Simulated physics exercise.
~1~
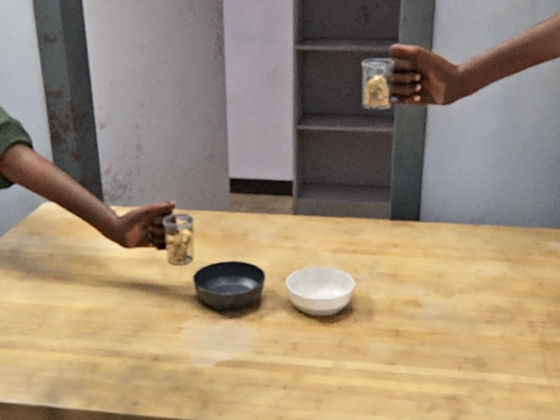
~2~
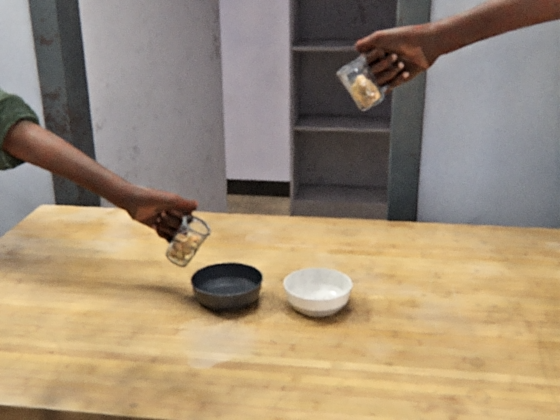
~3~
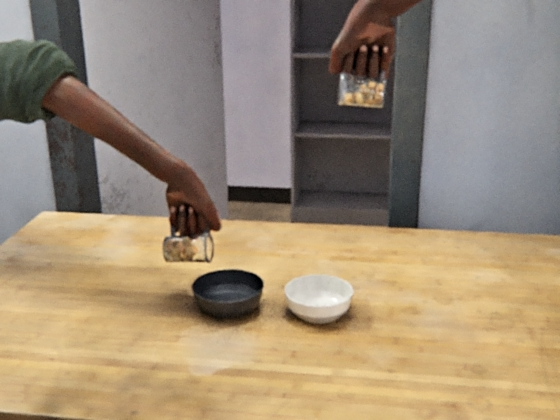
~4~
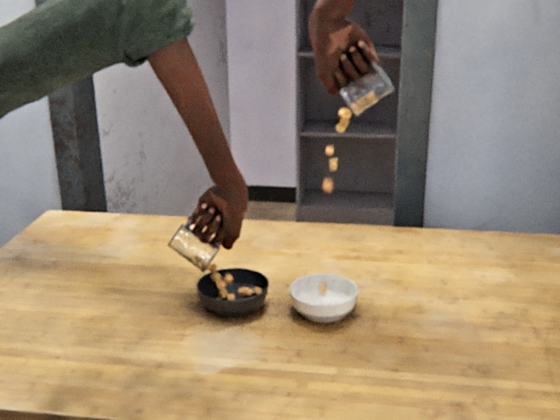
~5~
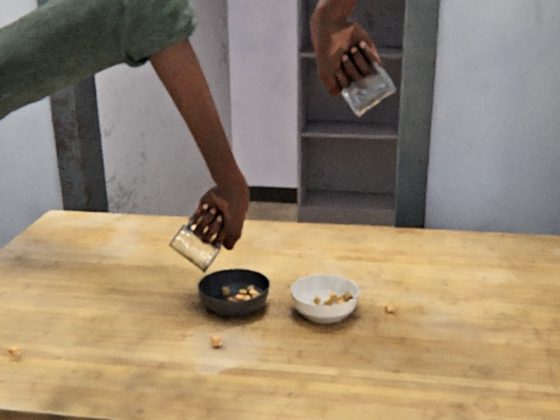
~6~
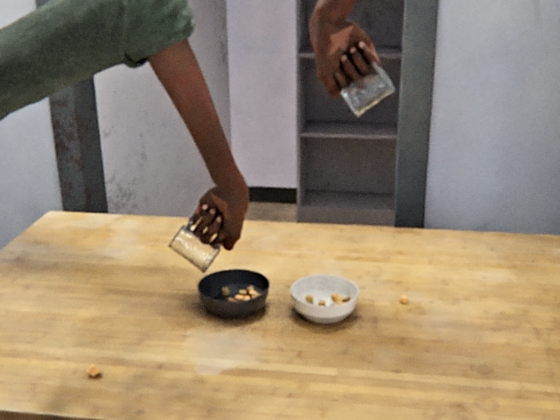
Two hands tipping small pieces from clear cups, the low left pour filling the dark bowl, the high right one scattering some.
